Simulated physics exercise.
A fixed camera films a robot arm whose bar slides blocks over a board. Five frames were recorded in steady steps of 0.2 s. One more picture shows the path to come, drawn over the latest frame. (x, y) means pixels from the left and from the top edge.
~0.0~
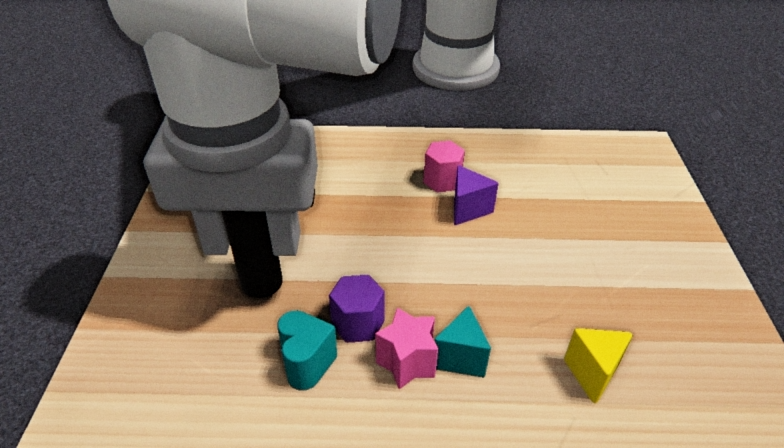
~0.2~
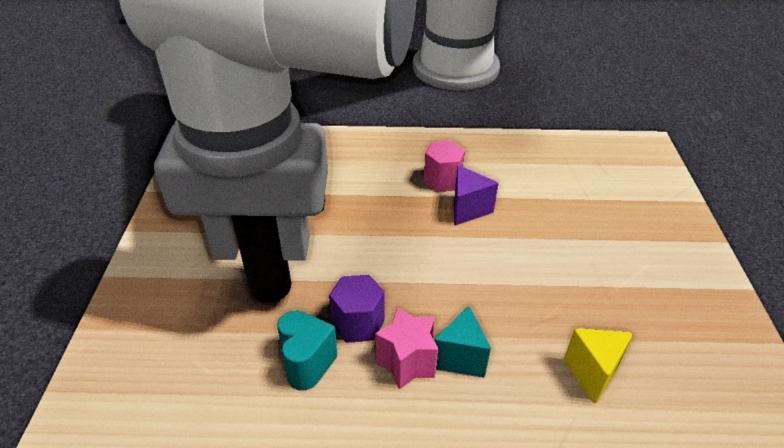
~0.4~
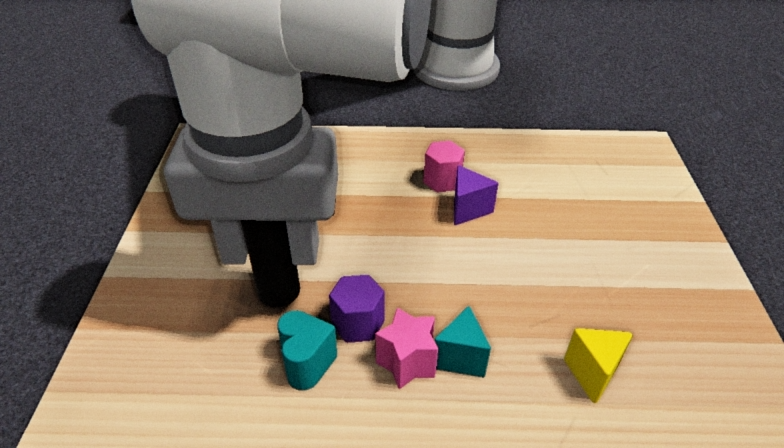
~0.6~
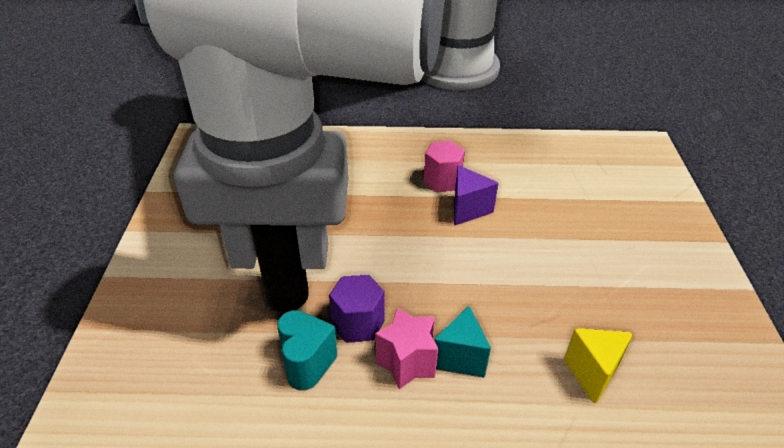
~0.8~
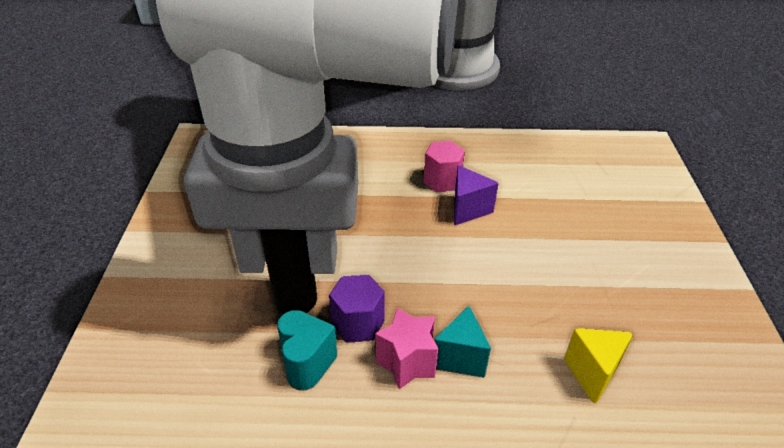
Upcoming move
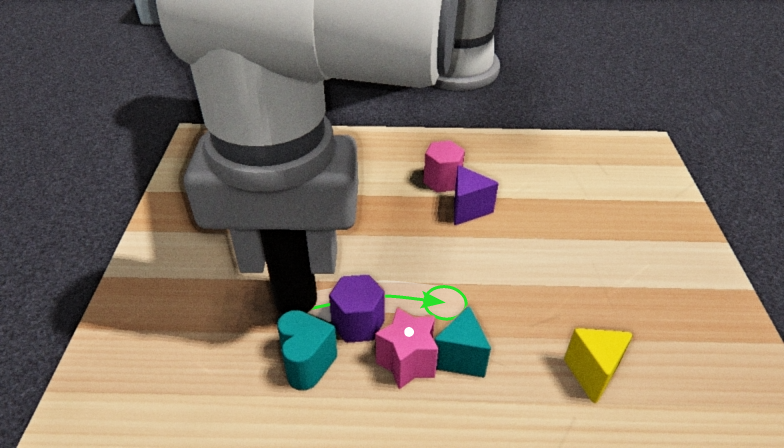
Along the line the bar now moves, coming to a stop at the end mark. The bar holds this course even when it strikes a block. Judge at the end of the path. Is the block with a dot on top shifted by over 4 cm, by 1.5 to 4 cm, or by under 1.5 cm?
Between 1.5 and 4 cm.
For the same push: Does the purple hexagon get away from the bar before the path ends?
Answer: Yes.
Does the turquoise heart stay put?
Yes, that is what happens.
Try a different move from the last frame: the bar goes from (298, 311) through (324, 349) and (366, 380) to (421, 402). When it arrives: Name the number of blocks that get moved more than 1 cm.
I'd say three or more blocks get shifted by more than about 1 cm.
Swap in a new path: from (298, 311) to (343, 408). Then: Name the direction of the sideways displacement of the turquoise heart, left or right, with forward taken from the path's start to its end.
It will end up to the right.
Path on the board, from (298, 311) over (372, 297) to (445, 302); the dot is on the pink star-shaped block.
What follows on the original path. One third of the way, bar (347, 289); purple hexagon (379, 295), turned 30° clockwise.
Two thirds of the way, bar (398, 286); purple hexagon (423, 299), turned 65° clockwise; pink star-shaped block (421, 344), turned 45° clockwise; turquoise triangle (474, 336), turned 35° anticlockwise.
At the end, bar (447, 291); turquoise heart in place; purple hexagon (455, 309), turned 110° clockwise; pink star-shaped block (424, 350), turned 60° clockwise; turquoise triangle (485, 344).
